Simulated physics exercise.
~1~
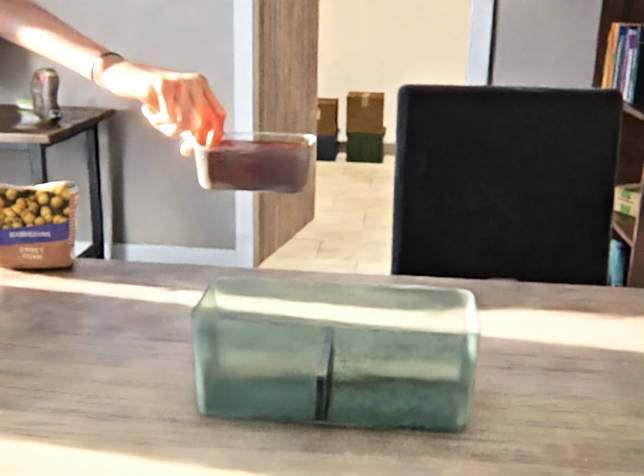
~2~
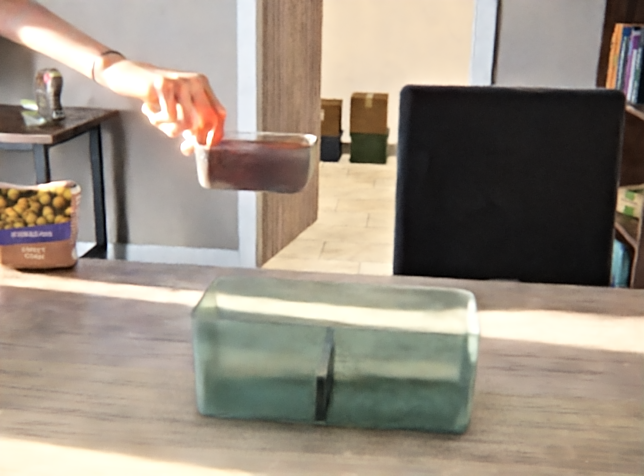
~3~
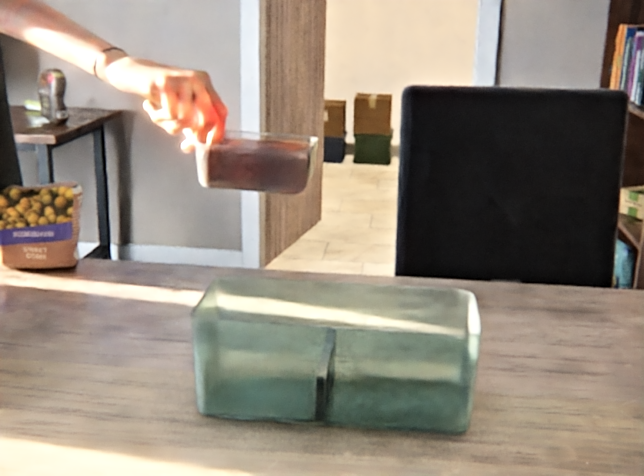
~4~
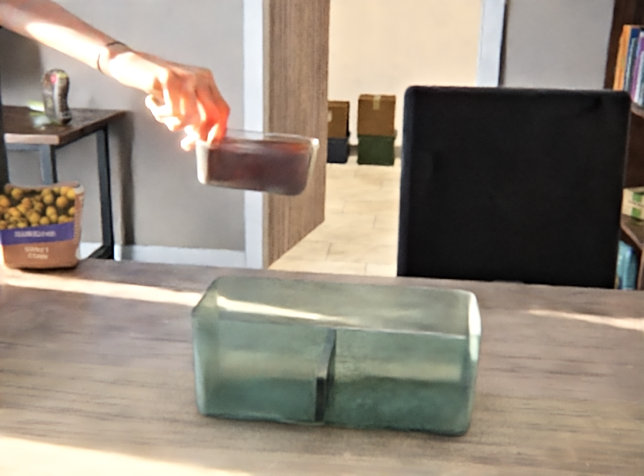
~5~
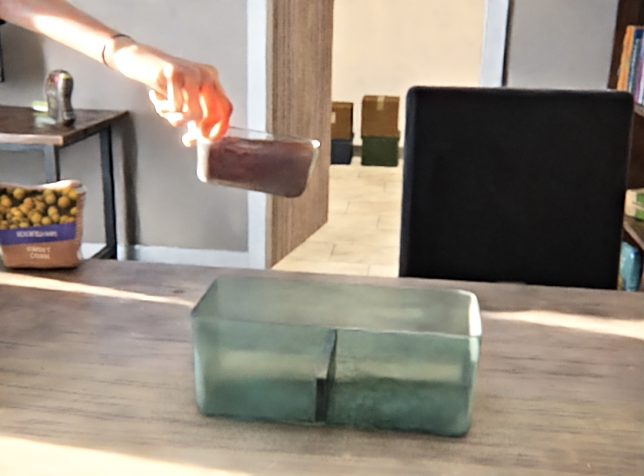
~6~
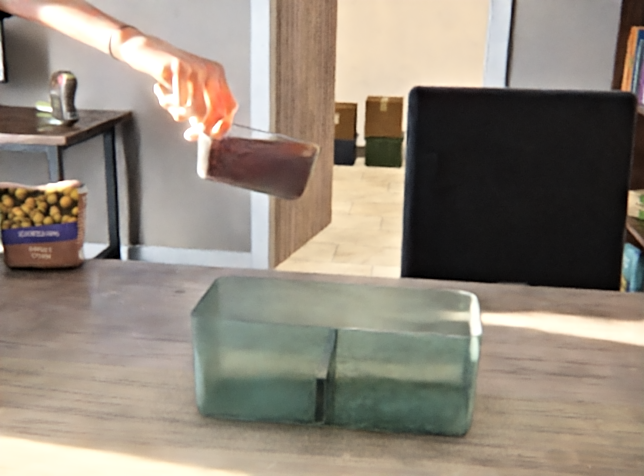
A hand reaching in from the left holds a clear oblong tub of reddish-brown tea above a greenish, see-through basin with a low inner wall, seen from across a wooden table in a sunlit room. A bag of olives sits at left, a black chair behind, and boxes beyond a doorway. The tub starts level, then its right end tilts slightly downward while the view shifts a little.
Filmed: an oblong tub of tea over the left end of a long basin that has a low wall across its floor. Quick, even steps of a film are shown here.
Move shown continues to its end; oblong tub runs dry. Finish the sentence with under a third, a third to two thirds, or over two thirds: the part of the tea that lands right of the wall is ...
It is over two thirds.
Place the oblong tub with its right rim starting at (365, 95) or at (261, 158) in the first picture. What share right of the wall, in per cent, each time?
First about 95, then 30 per cent.
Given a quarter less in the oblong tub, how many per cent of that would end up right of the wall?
The share comes to roughly 75 per cent.
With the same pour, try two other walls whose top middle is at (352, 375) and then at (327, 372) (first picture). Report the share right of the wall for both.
Around 70 percent in try one and around 75 percent in try two.
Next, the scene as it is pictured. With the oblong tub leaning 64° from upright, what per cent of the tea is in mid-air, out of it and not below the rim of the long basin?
Somewhere around 50 per cent of it.
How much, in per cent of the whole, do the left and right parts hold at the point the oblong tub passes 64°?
The left part holds close to 0 per cent, the right part close to 15.
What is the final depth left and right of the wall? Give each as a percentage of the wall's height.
The left part 10 per cent, the right part 30.
A moment on, the oblong tub is tipped part way and 32 per cent is still to pour, 1 is left of the wall and 16 right of it.
Next, the oblong tub is tipped on its side and 6 per cent is still to pour, 5 is left of the wall and 81 right of it.
Then the oblong tub is tipped on its side and 1 per cent is still to pour, 14 is left of the wall and 81 right of it.
Later the oblong tub is tipped on its side and 0 per cent is still to pour, 17 is left of the wall and 81 right of it.
In the end 17 per cent lies left of the wall, 82 right of it and 2 outside.
